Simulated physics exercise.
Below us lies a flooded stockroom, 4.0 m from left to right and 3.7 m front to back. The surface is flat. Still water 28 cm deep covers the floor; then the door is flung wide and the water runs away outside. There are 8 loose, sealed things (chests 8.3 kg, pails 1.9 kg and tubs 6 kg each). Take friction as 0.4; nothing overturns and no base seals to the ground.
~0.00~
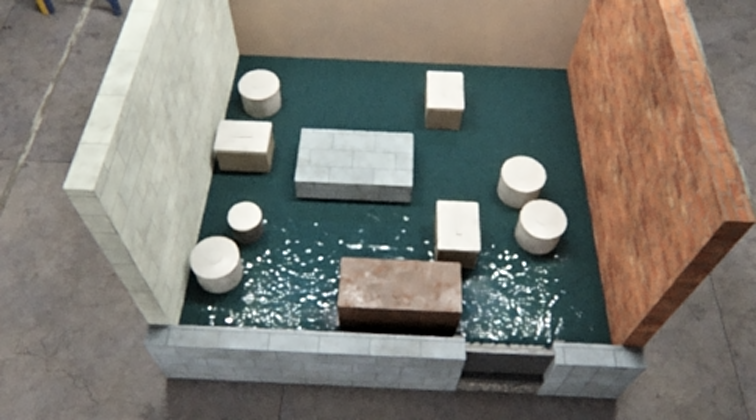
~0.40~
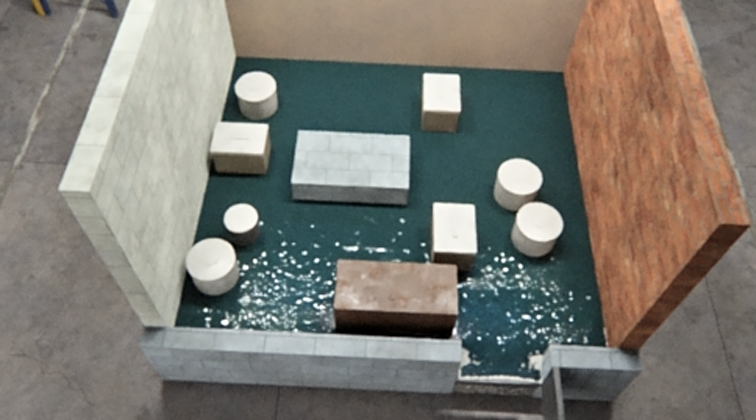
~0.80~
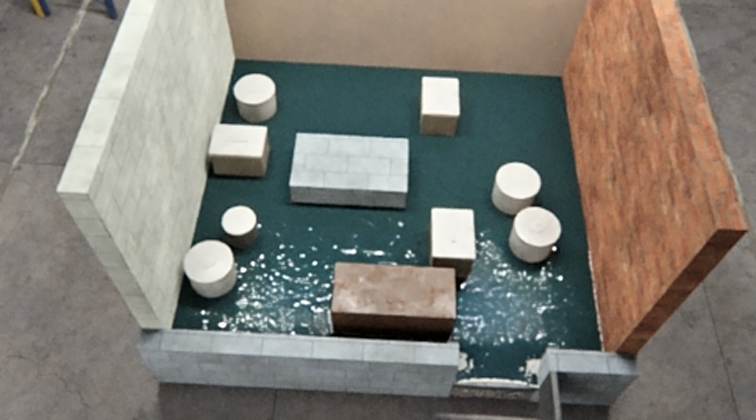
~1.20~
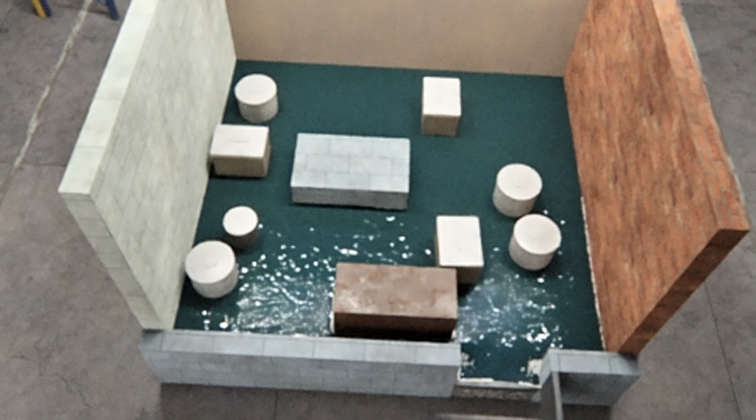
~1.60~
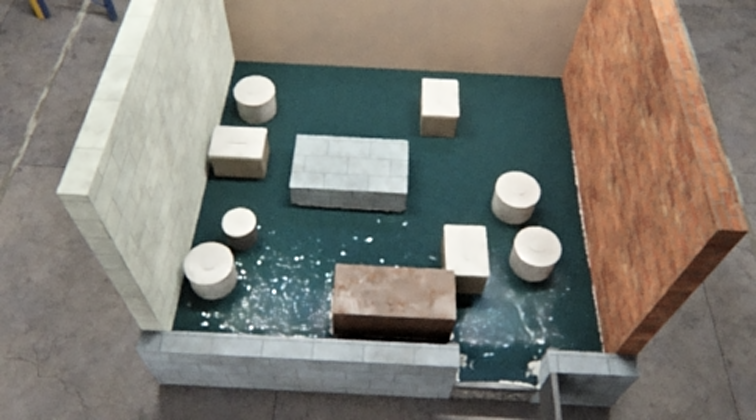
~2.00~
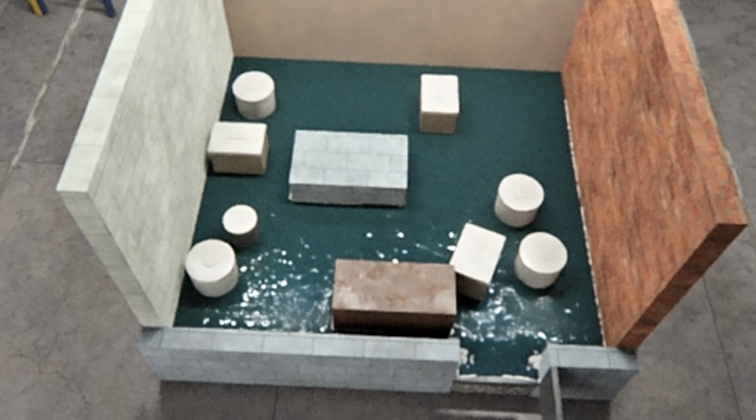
A pale block floating beside the brown one drifted slowly toward the gap in the front wall, turning as it went, while a white round tub near it slid forward and the others barely moved.
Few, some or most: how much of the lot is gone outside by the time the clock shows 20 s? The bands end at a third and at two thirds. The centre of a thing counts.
It is between one and two thirds.
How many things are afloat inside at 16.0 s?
I count 5.
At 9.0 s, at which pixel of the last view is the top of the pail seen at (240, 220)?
Around (283, 254).
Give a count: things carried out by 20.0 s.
That makes 4.
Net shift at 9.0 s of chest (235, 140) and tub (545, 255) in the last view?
In turn: 50 cm, washed out.
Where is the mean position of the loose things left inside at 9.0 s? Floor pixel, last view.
At about (305, 219).
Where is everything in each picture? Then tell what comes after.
A chest at (458, 225), afloat; a tub at (543, 219) floats; about 3800 L in view; 0 of 8 have shifted, in the first frame.
A chest at (455, 228), afloat; a tub at (540, 222), afloat; about 3770 L in view; 0 of 8 have shifted, in the second frame.
A chest at (453, 233), afloat; a tub at (537, 226) floats; about 3730 L in view; 0 of 8 have shifted, in the third frame.
A chest at (460, 241), afloat, 10 cm from its start; a tub at (537, 234), afloat, 8 cm from its start; about 3670 L in view; 2 of 8 have shifted, in the fourth frame.
A chest at (466, 250) floats, 22 cm from its start; a tub at (538, 246) floats, 20 cm from its start; 28 cm deep round most things; 3 of 8 have shifted, in the fifth frame.
A chest at (478, 252), afloat, 34 cm from its start; a tub at (543, 253), afloat, 34 cm from its start; about 3570 L in view; 3 of 8 have shifted, in the sixth frame.
After 4.0 s 1 of 8 are out; 7 afloat.
After 9.0 s 3 of 8 are out; 5 afloat.
After 16.0 s 3 of 8 are out; 5 afloat.
After 20.0 s 4 of 8 are out; 4 afloat.
